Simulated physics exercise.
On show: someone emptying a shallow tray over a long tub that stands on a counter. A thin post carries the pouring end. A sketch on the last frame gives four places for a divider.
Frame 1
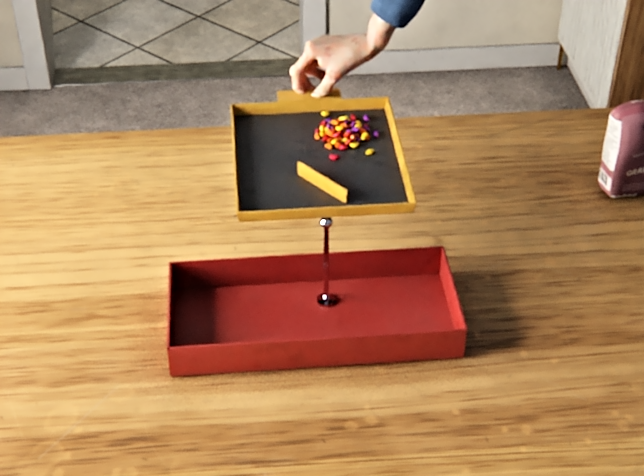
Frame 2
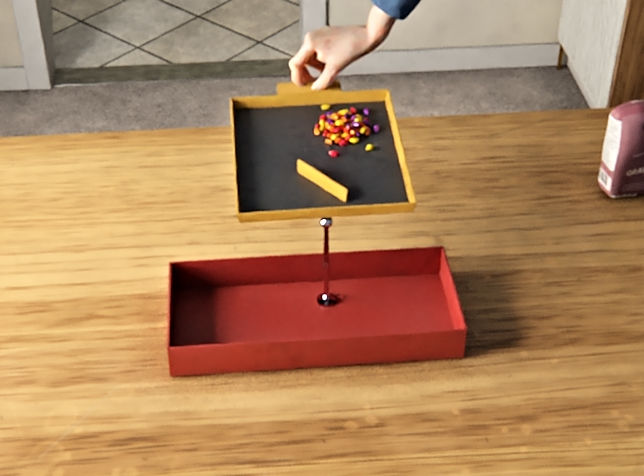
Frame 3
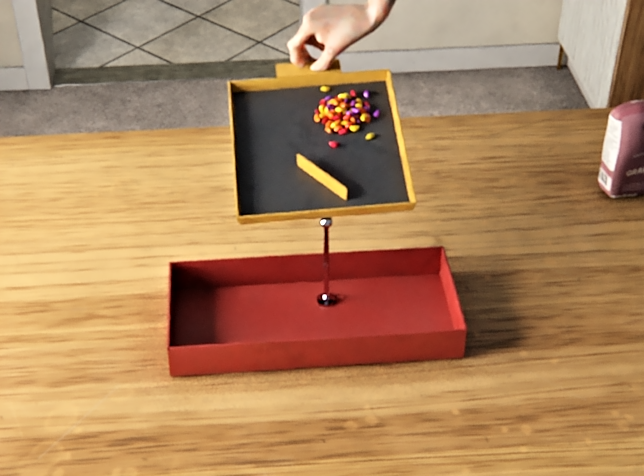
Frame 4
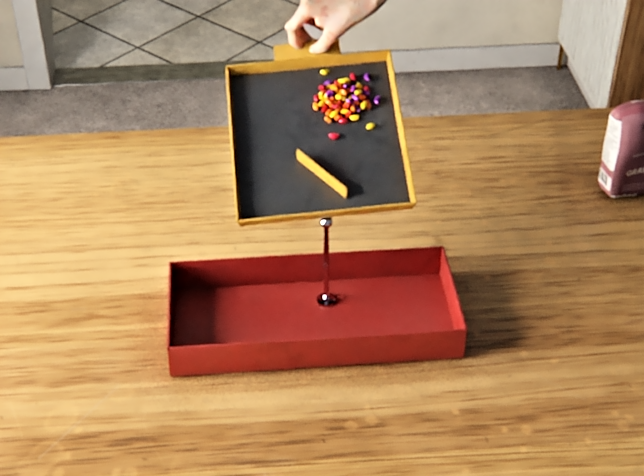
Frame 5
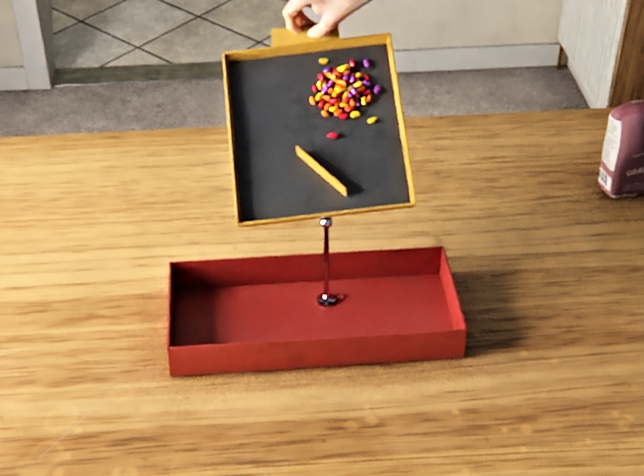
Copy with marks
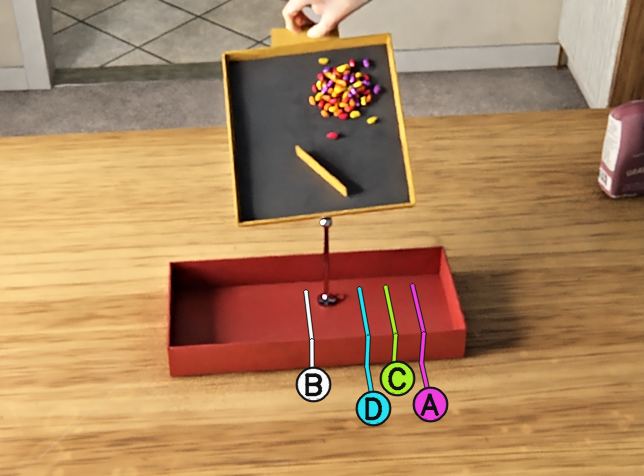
On a wooden counter, a hand steadily raising the back of a yellow-rimmed tray of colourful jelly beans above a red tub.
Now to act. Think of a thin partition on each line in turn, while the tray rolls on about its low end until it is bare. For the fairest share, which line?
It is D.
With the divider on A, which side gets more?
More lands on the left.
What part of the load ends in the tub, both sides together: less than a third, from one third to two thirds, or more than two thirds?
More than two thirds.
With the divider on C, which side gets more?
Left.
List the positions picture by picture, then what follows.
Corners of the pouring end near (240, 211) and (413, 201), level; middle of the load near (345, 132), jelly beans, in the first frame.
Corners of the pouring end near (240, 212) and (413, 201), barely tipped; fin from (299, 159) to (347, 190), in the second frame.
Corners of the pouring end near (240, 215) and (413, 201), a little tipped; front corners of the tub near (168, 348) and (466, 329), in the third frame.
Corners of the pouring end near (240, 218) and (413, 201), clearly tipped; far corners near (229, 68) and (387, 52), in the fourth frame.
Corners of the pouring end near (240, 221) and (413, 201), clearly tipped; the left corner sinks clearly lower, in the fifth frame.
On the marked copy, line A crosses the front rim at (423, 332); line B crosses the front rim at (311, 339); line C crosses the front rim at (395, 334); line D crosses the front rim at (367, 335).
For line A, of what is caught, all but a few on the left of the divider, only a few on the right.
For line B, of what is caught, a small share on the left of the divider, all but a few on the right.
For line C, of what is caught, the bulk on the left of the divider, a small share on the right.
For line D, of what is caught, close to half on the left of the divider, close to half on the right.
